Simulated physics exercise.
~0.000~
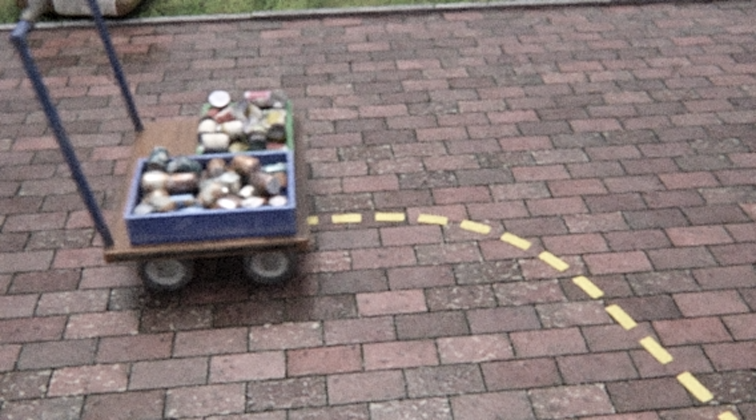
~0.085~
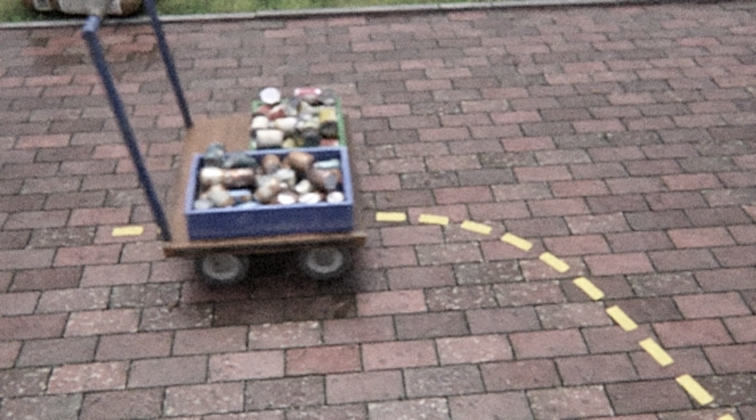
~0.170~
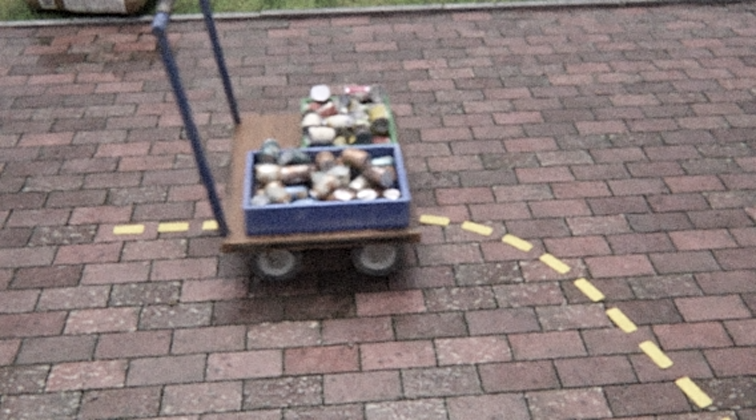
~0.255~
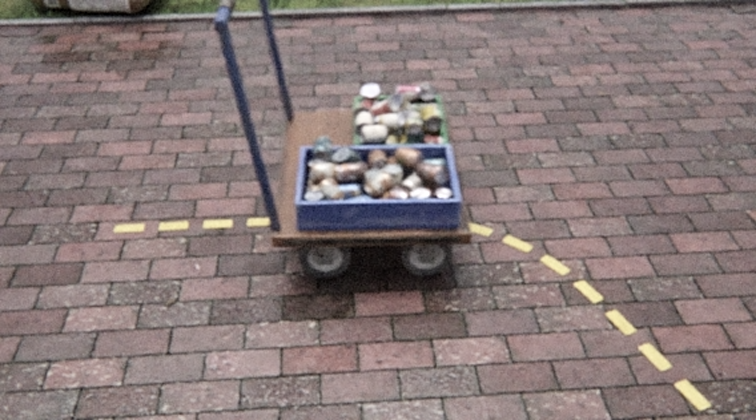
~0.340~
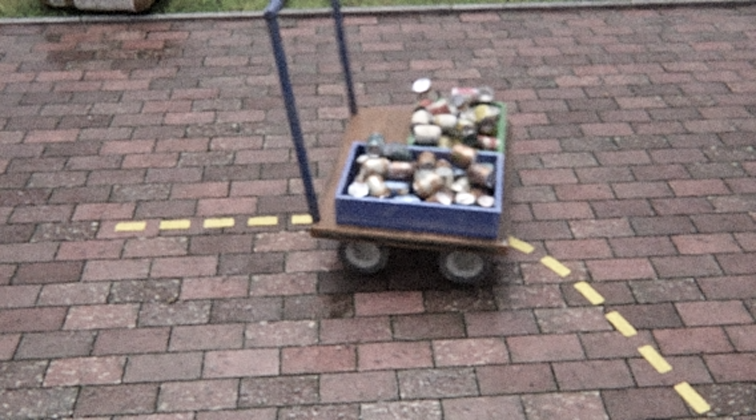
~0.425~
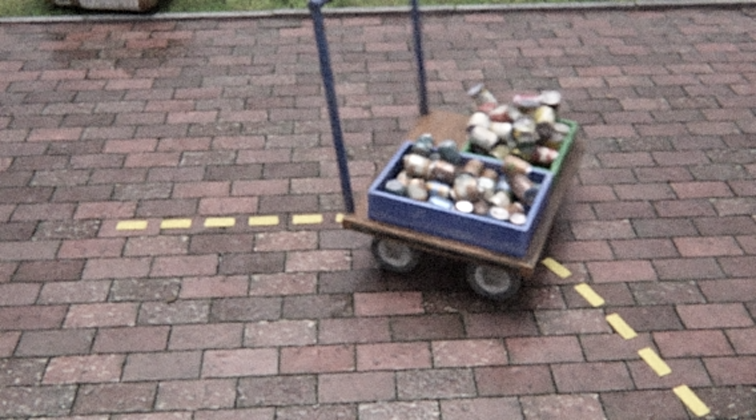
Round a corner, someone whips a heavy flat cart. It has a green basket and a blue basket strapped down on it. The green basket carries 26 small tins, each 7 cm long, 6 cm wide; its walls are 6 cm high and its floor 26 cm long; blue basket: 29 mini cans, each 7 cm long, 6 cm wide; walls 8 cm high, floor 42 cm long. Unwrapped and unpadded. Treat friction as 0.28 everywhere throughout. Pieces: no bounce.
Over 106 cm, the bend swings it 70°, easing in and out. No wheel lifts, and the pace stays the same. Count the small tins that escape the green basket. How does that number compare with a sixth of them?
It is larger than a sixth.
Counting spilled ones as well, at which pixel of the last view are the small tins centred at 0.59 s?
The middle is around (633, 181).
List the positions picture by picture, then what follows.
In the first picture (we follow the rim corner now nearest the camera), green basket (its farthest corner) at (287, 101); blue basket at (130, 216); turned 0°, 0 cm rolled; nothing out yet.
Green basket at (335, 98); blue basket at (190, 211); turned 0°, 16 cm rolled, in the second picture.
Green basket at (383, 96); blue basket at (248, 207); turned 0°, 31 cm rolled, in the third picture.
Green basket at (436, 96); blue basket at (300, 202); turned 3°, 47 cm rolled, in the fourth picture.
Green basket at (501, 104); blue basket at (340, 196); turned 13°, 63 cm rolled, in the fifth picture.
Green basket at (573, 122); blue basket at (373, 191); turned 26°, 78 cm rolled; 2 out, the lowest tin at (527, 104), in the sixth picture.
After 0.47 s, 3 of 26 out of the green basket and 0 of 29 out of the blue basket.
After 0.59 s, 7 of 26 out of the green basket and 0 of 29 out of the blue basket.
After 0.76 s, 10 of 26 out of the green basket and 0 of 29 out of the blue basket.
When it is over (at 1.22 s), 11 of 26 out of the green basket and 1 of 29 out of the blue basket. Asked share, 11 of 26, 42 per cent.
